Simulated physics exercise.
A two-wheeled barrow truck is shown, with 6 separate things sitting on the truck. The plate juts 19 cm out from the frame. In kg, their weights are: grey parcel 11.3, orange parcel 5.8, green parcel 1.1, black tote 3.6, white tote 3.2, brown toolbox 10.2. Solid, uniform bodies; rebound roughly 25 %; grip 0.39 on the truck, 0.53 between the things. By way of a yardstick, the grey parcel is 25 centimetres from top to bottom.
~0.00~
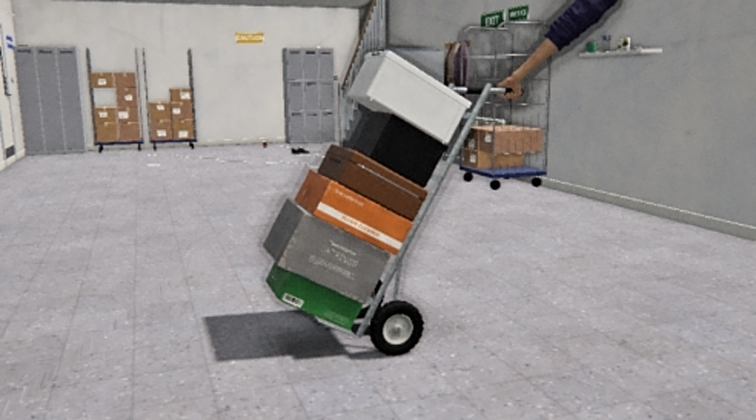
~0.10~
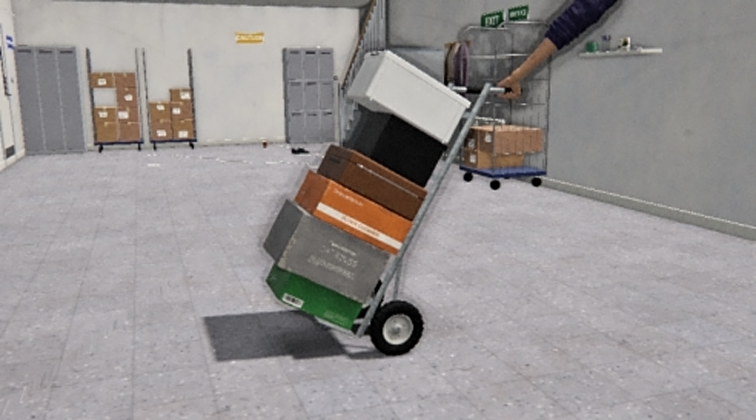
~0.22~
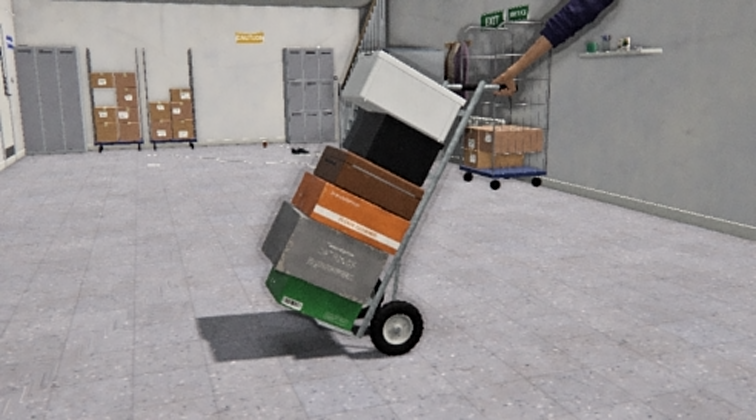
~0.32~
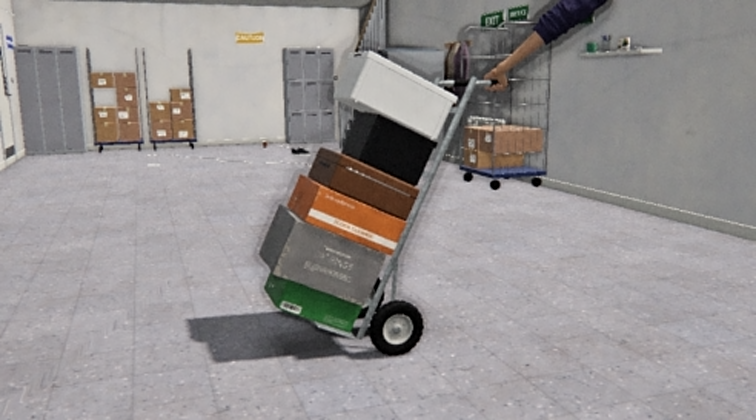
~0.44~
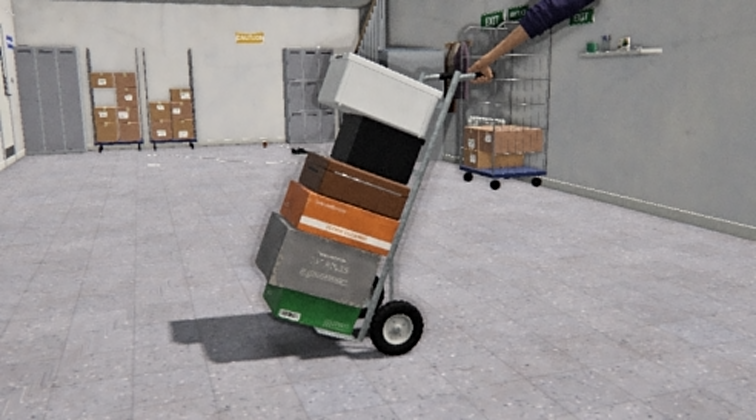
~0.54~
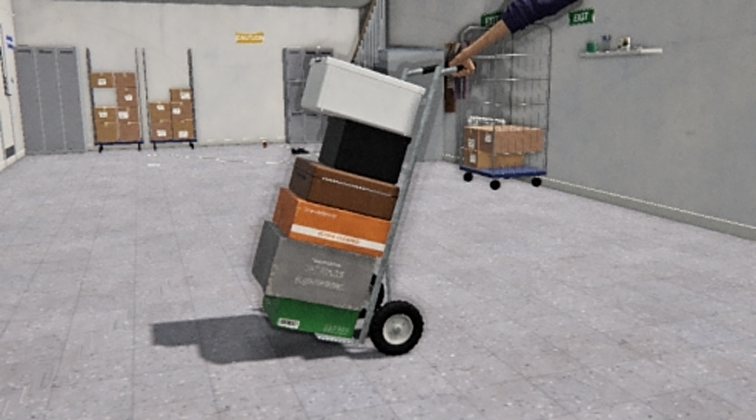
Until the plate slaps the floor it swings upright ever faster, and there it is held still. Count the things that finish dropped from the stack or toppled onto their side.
The count is three or more.
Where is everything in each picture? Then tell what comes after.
In the first picture, 30° short of upright; grey parcel (326, 250); orange parcel (352, 211).
In the second picture, 30° short of upright; white tote (407, 99); brown toolbox (371, 182).
In the third picture, 28° short of upright; green parcel (313, 294); black tote (393, 149).
In the fourth picture, 26° short of upright; white tote (393, 97); brown toolbox (362, 183).
In the fifth picture, 22° short of upright; green parcel (311, 302); black tote (376, 149).
In the sixth picture, 17° short of upright; grey parcel (313, 265); orange parcel (330, 221).
After 1.34 s, truck upright; orange parcel 24° off its base near (258, 243); grey parcel 23° off its base near (274, 286); white tote 24° off its base.
After 1.84 s, truck upright; orange parcel, black tote, white tote and brown toolbox now dropped from the stack; grey parcel 67° off its base near (225, 301); green parcel 67° off its base.
After 2.34 s, truck upright; grey parcel on its side near (191, 308); green parcel on its side.
In the end (4.1 s), dropped from the stack, orange parcel, black tote, white tote and brown toolbox; toppled on the truck, grey parcel and green parcel. At the end, from the last picture's camera, grey parcel near (202, 311).
